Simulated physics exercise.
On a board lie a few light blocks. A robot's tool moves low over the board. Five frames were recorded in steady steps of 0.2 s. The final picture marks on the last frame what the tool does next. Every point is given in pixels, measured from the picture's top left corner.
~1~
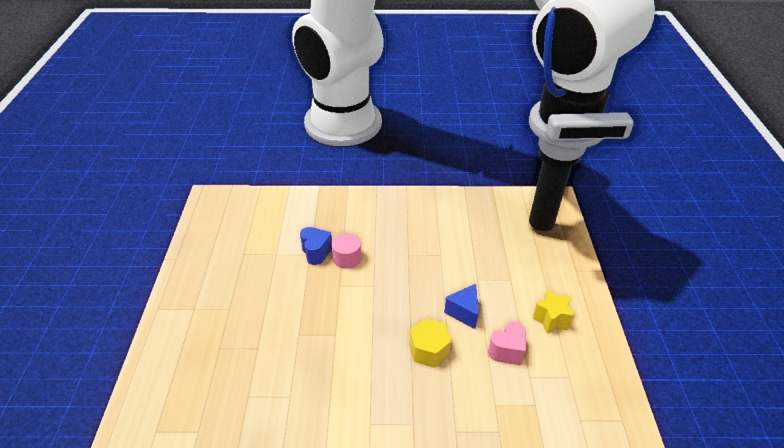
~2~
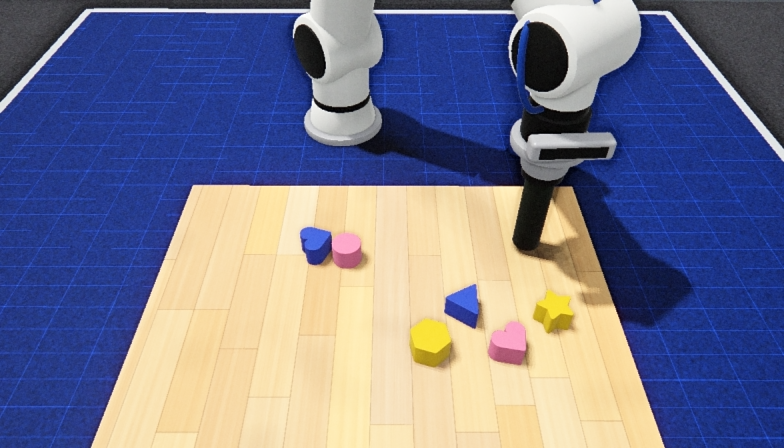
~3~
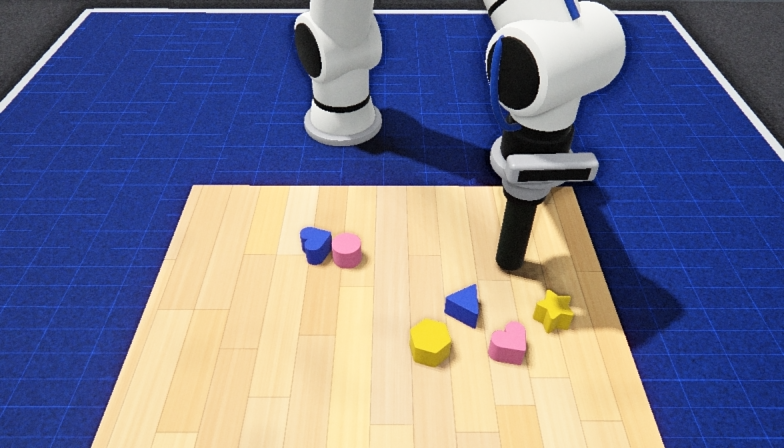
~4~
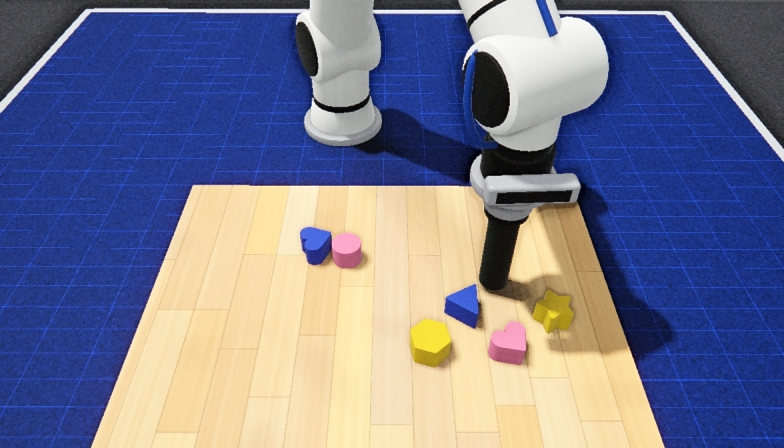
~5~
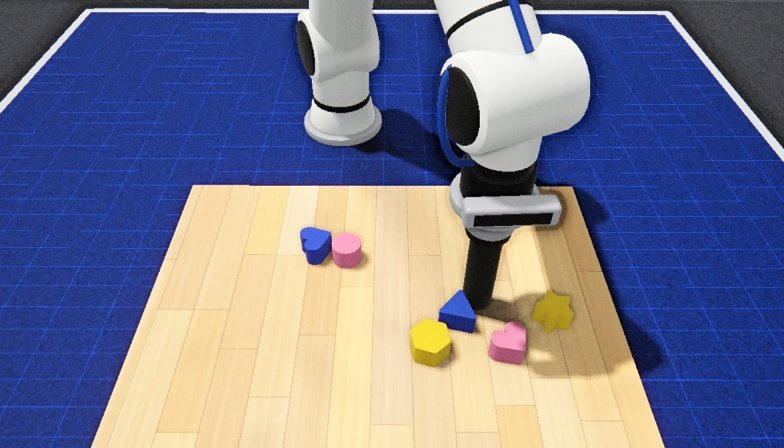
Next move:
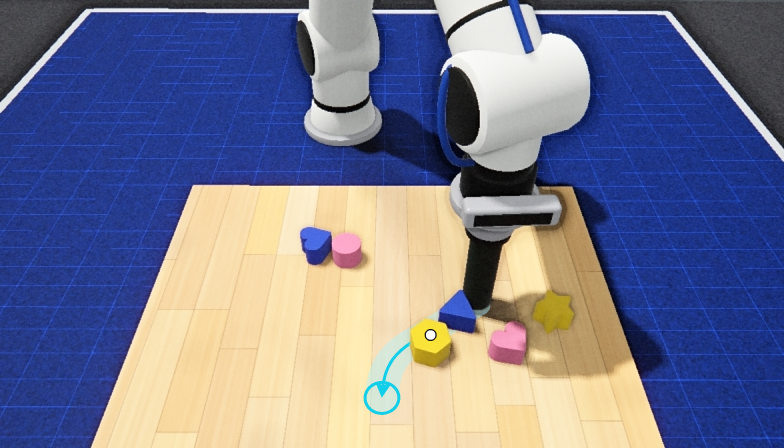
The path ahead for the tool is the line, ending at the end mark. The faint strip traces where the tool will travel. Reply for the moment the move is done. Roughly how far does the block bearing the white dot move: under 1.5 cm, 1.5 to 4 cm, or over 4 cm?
The displacement of the block bearing the white dot is above 4 cm.
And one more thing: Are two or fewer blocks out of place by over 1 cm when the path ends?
Yes
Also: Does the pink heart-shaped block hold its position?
Yes, that is how it ends up.
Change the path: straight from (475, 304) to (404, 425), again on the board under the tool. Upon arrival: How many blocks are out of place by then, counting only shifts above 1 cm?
Two of them.
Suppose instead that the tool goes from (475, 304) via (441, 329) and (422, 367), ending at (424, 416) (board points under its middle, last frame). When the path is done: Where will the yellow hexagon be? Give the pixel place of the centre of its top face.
When the path ends, it will be at (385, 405).
The line goes from (475, 304) by way of (437, 327) and (398, 353) to (382, 398); the dot is on the yellow hexagon.
What follows on the original path. One third of the way, tool at (437, 322); yellow hexagon at (414, 358), turned 35° anticlockwise; blue triangular block at (419, 329), turned 20° anticlockwise.
Two thirds of the way, tool at (397, 349); yellow hexagon at (405, 383), turned 80° anticlockwise; blue triangular block at (379, 359), turned 40° anticlockwise.
At the end, tool at (382, 393); yellow hexagon at (411, 407), turned 135° anticlockwise; blue triangular block at (355, 399), turned 20° anticlockwise; pink heart-shaped block unmoved.
